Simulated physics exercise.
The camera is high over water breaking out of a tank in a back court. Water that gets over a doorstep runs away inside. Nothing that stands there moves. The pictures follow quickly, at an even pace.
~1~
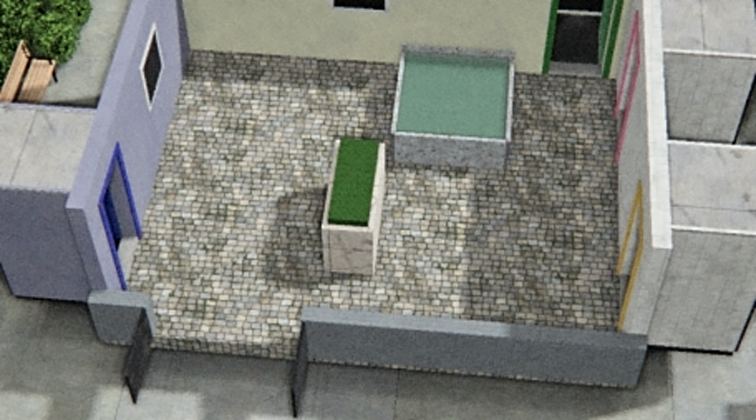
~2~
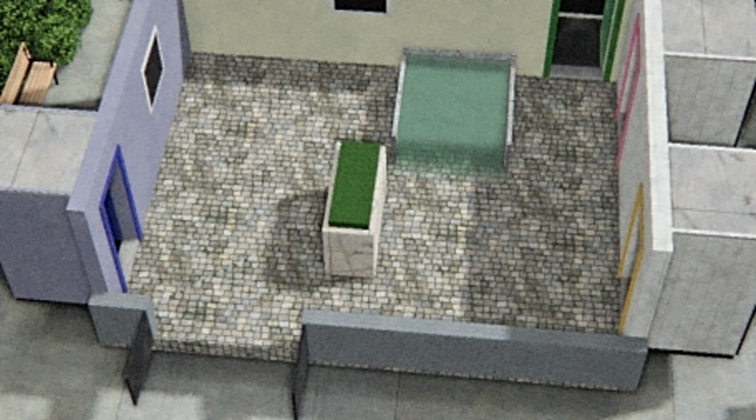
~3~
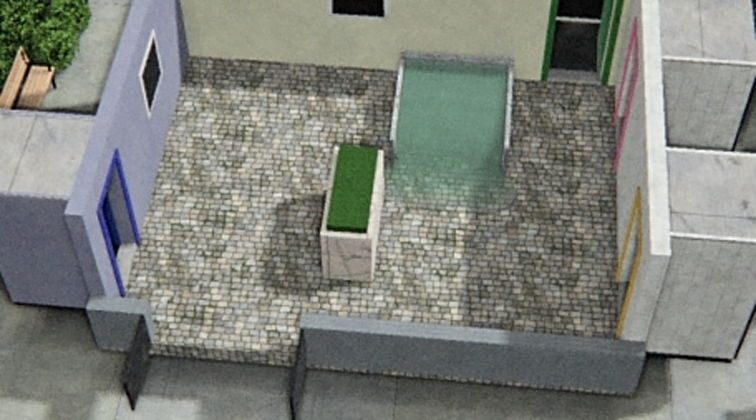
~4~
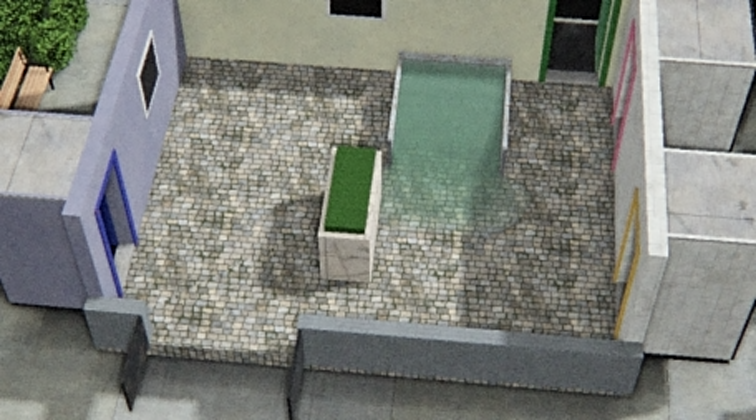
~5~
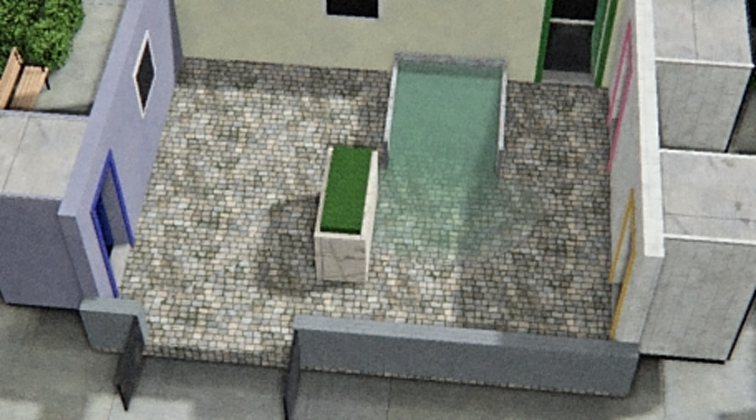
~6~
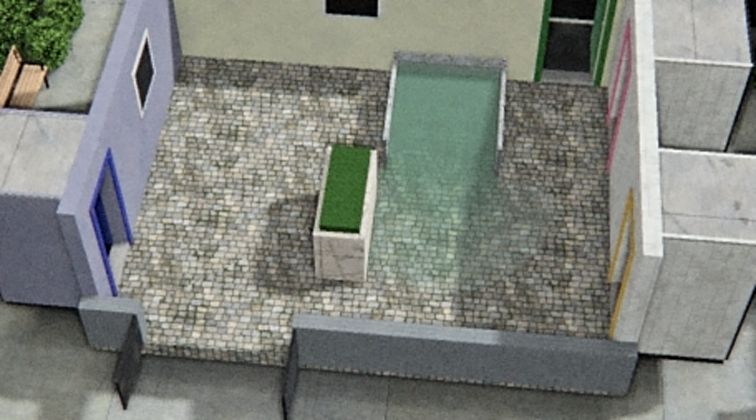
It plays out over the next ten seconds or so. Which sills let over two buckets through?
The pink door admits no more than that; the yellow door lets in a lot; the blue door admits no more than that; the green door lets in a lot.
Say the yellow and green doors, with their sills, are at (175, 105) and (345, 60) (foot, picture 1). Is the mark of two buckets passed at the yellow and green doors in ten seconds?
My reading: Yellow takes less; green is under.
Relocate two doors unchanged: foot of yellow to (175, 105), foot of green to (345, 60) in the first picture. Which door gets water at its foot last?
It is the green-painted one.
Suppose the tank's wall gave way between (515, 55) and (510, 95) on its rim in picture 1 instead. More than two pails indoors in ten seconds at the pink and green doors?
The pink one is over; the green one takes more.
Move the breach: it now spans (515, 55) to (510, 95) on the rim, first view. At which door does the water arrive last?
I say the door marked blue.
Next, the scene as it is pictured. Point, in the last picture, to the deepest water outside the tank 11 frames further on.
Near (390, 349).
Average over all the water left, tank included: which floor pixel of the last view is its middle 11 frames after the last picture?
I would point to (439, 232).
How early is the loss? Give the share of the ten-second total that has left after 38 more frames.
About 60 per cent.
A moment on, water covers 30 % of the floor; the pink door not reached, the yellow door not reached, the blue door not reached, the green door not reached.
Next, water covers 40 % of the floor; the pink door not reached, the yellow door wet at the sill, nothing in, the blue door not reached, the green door not reached.
Then, water covers 50 % of the floor; the pink door not reached, the yellow door over two buckets in, the blue door wet at the sill, nothing in, the green door not reached.
Later, water covers 70 % of the floor; the pink door wet at the sill, nothing in, the yellow door far over two buckets in, the blue door under two buckets in, the green door wet at the sill, nothing in.
In the end, water covers 95 % of the floor; the pink door wet at the sill, nothing in, the yellow door far over two buckets in, the blue door under two buckets in, the green door over two buckets in.
